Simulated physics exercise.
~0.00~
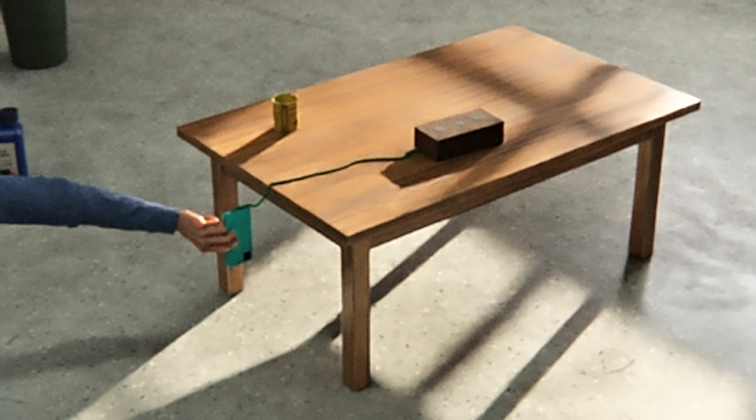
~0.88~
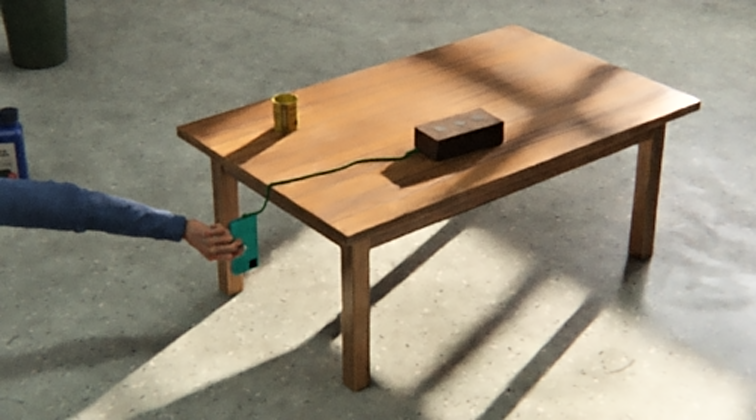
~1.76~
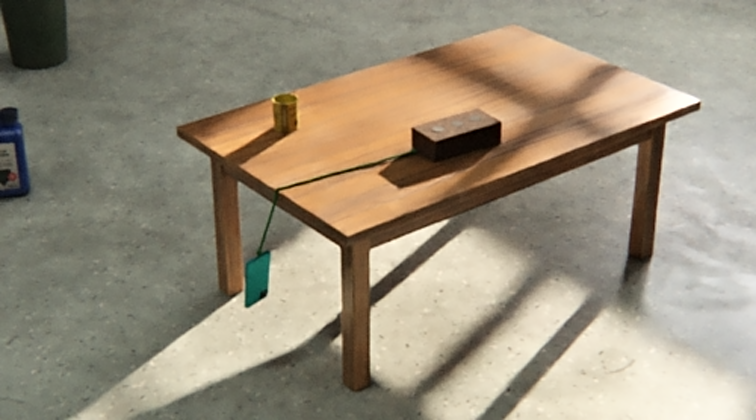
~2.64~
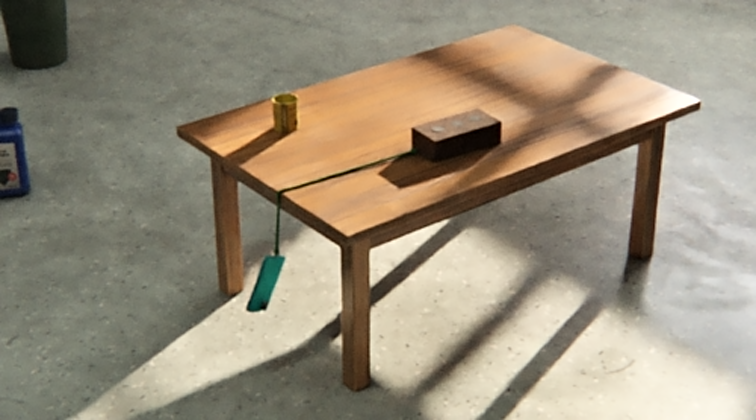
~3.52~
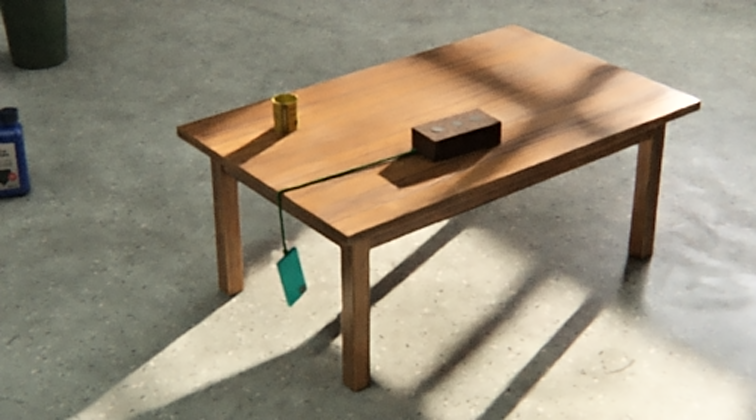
Turquoise phone tied by a shoelace to a brick being lowered past a wooden table's edge, released, and left swinging above the floor.
